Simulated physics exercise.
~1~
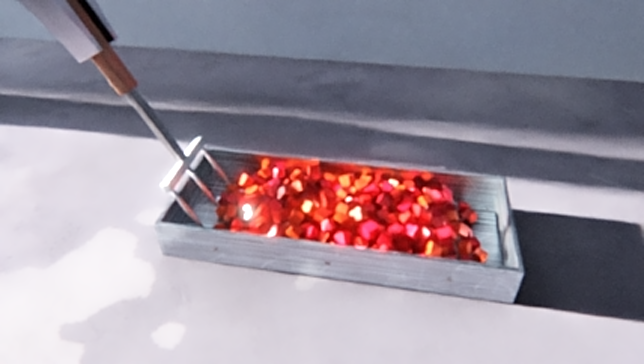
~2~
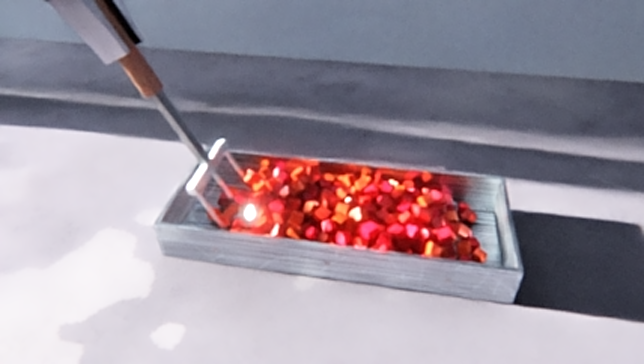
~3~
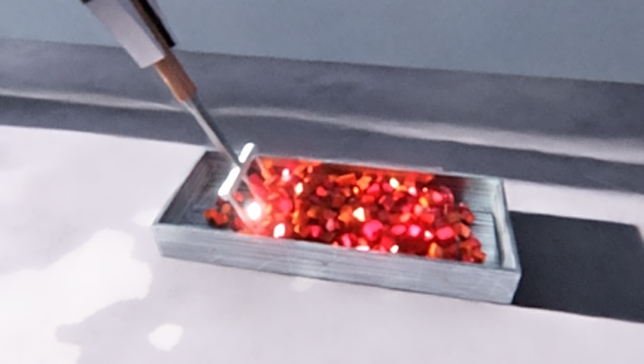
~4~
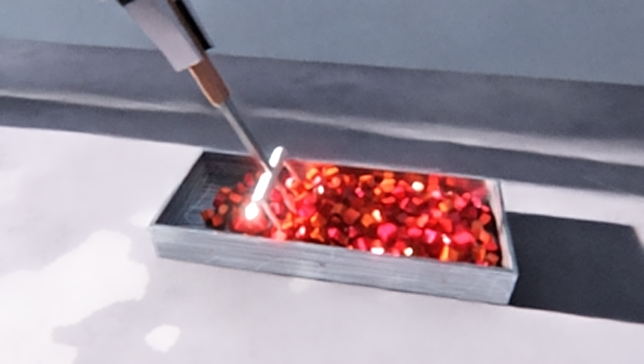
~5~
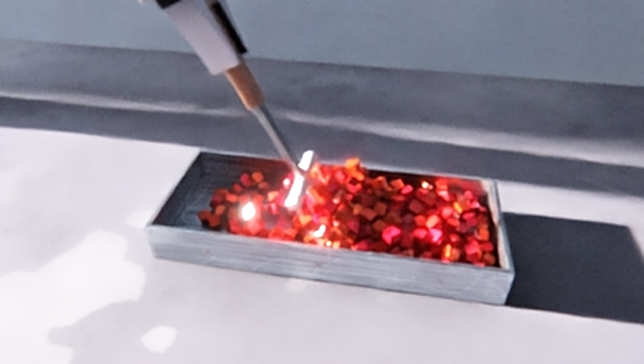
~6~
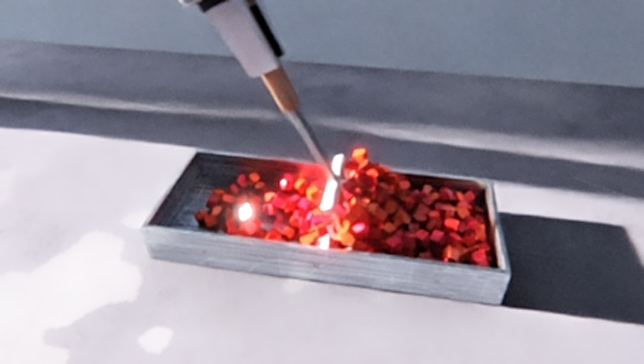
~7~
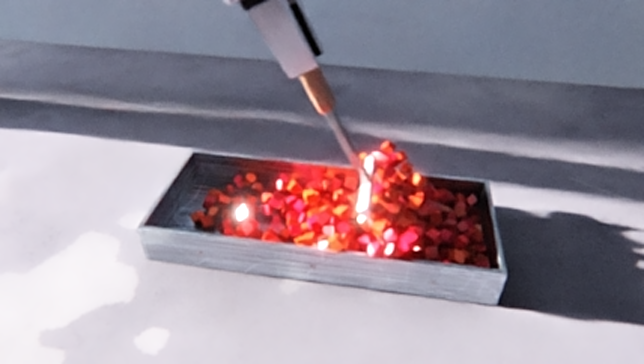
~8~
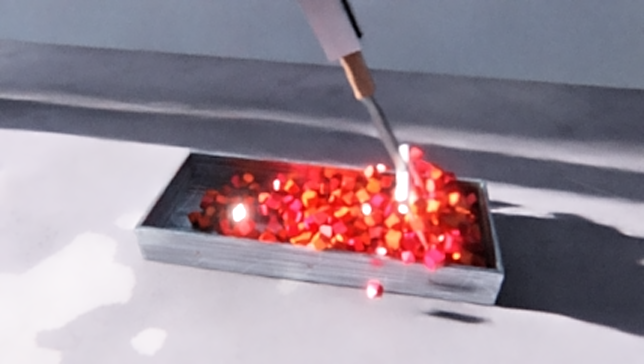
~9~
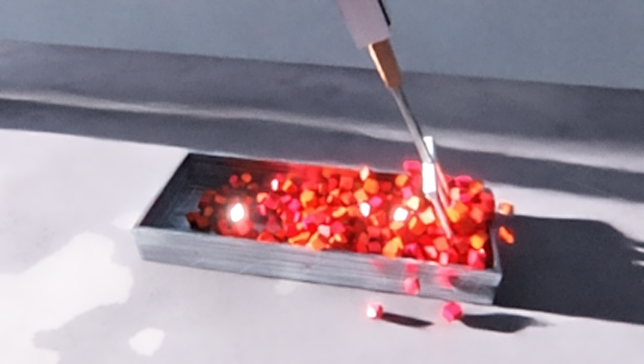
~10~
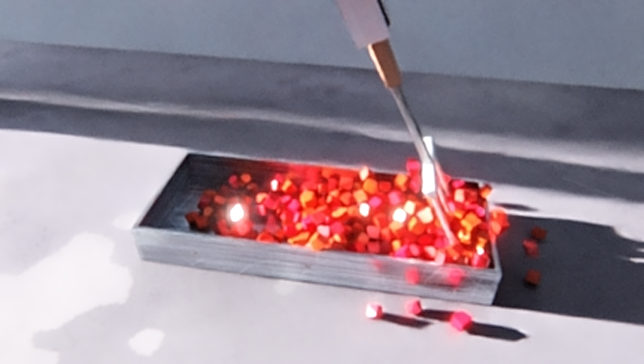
A fork held by a robot arm reaches down from the upper left into a long grey trough on a pale, sunlit surface, seen from above at an angle. Small, glossy red and orange vegetable dice cover most of the trough floor. The fork sweeps steadily right through the dice, leaving a thinner layer behind and pushing up a mound ahead of it. Near the right end the mound crests, and a few pieces spill over the front and right walls. The fork stops there, still among the heaped dice, with several pieces lying outside and most remaining in the trough.
